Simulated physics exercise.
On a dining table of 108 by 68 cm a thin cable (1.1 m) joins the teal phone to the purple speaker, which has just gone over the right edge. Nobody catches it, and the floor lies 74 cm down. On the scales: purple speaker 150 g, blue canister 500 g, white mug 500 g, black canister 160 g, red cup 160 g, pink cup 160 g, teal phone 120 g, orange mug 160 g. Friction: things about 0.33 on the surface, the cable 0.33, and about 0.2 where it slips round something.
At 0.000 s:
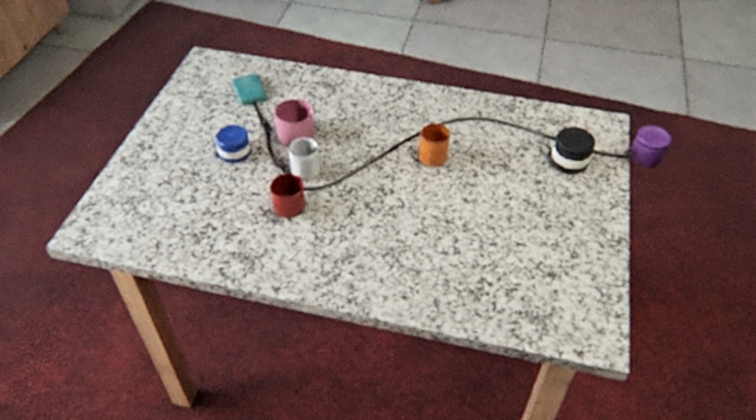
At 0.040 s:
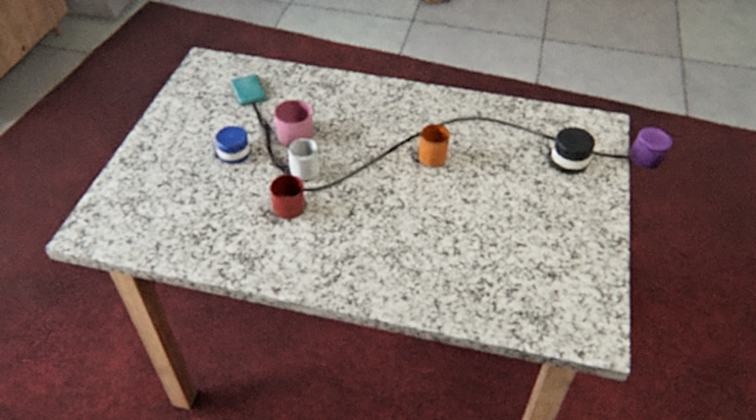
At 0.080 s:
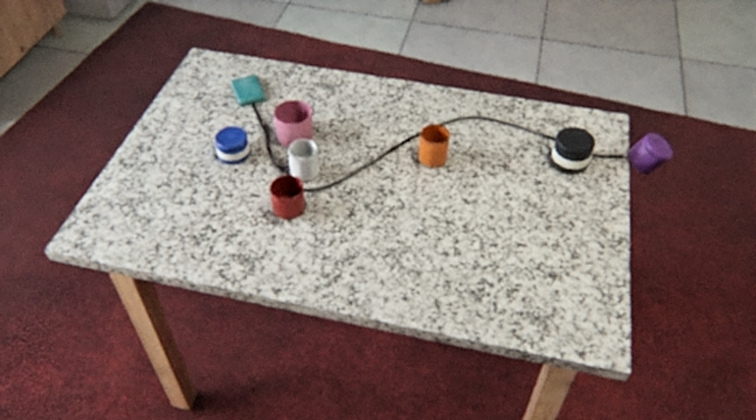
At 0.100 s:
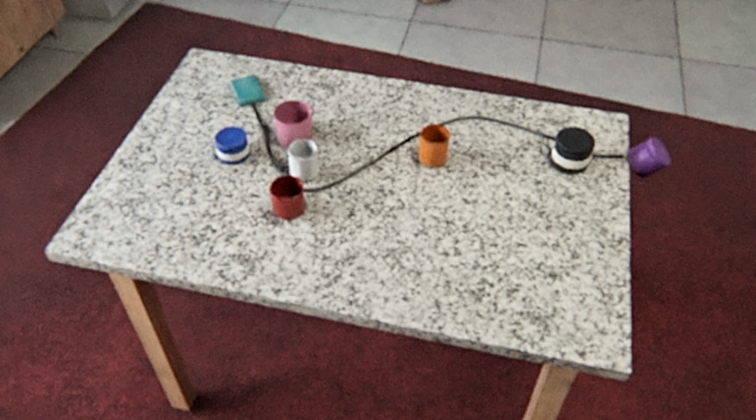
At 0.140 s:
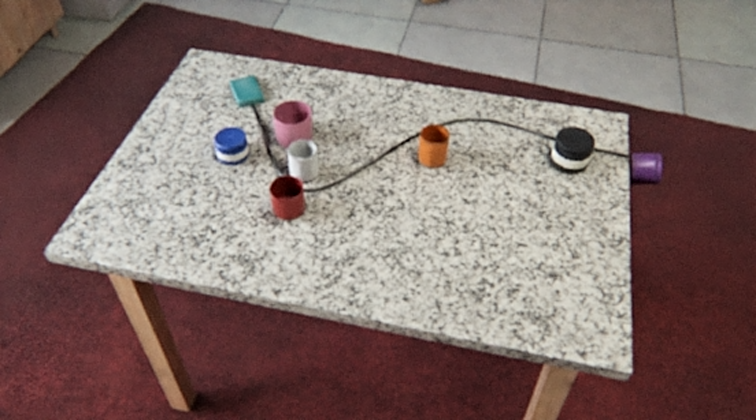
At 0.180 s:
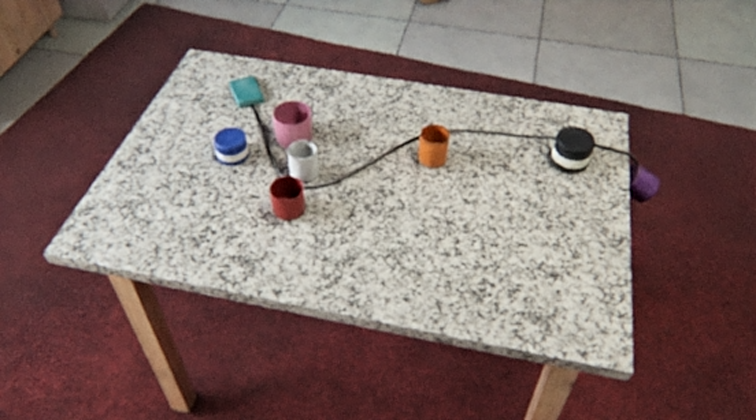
In this clip, a purple cylindrical object attached to a thin dark cable tilts and drops slightly beyond the right edge of a speckled table, tugging the cable straighter, while the cups, canisters and teal object stay in place.
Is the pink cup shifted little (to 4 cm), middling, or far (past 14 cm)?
Result: Pink cup barely shifts.
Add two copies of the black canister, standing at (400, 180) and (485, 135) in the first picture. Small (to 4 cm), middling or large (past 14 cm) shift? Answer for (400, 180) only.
There: Small.
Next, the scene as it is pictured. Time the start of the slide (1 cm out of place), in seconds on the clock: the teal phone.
About: Teal phone 0.26 s.
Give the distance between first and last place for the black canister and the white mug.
Black canister 0 cm, white mug 2 cm.
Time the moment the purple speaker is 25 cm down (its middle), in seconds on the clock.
About: 0.90 s.
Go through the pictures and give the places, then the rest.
The first picture shows pink cup (294, 111); cable runs through (486, 119) (399, 144) (315, 188) (265, 133).
The second picture shows purple speaker (654, 138); cable runs through (399, 145) (265, 134).
The third picture shows purple speaker (650, 154); cable runs through (399, 145) (264, 135).
The fourth picture shows purple speaker (649, 158); cable runs through (399, 145) (264, 135).
The fifth picture shows purple speaker (645, 169); cable runs through (399, 145) (264, 135).
The sixth picture shows pink cup (292, 113); cable runs through (602, 146) (499, 133) (404, 144) (264, 136).
By 0.4 s, the cable's tail end at (263, 121); purple speaker over the edge, teal phone 6 cm off its start, orange mug 2 cm off its start.
By 0.7 s, the cable's tail end at (265, 126); teal phone 8 cm off its start, purple speaker over the edge, orange mug 2 cm off its start.
By 0.9 s, the cable's tail end at (270, 135); teal phone 11 cm off its start at (261, 118), purple speaker over the edge, orange mug 2 cm off its start at (439, 139).
By 1.2 s, the cable's tail end at (271, 136); teal phone 12 cm off its start, purple speaker over the edge, orange mug 2 cm off its start.
By 2.4 s, the cable's tail end at (271, 137); pink cup 1 cm off its start at (294, 115), teal phone 12 cm off its start at (261, 120), purple speaker over the edge, orange mug 2 cm off its start at (439, 140).
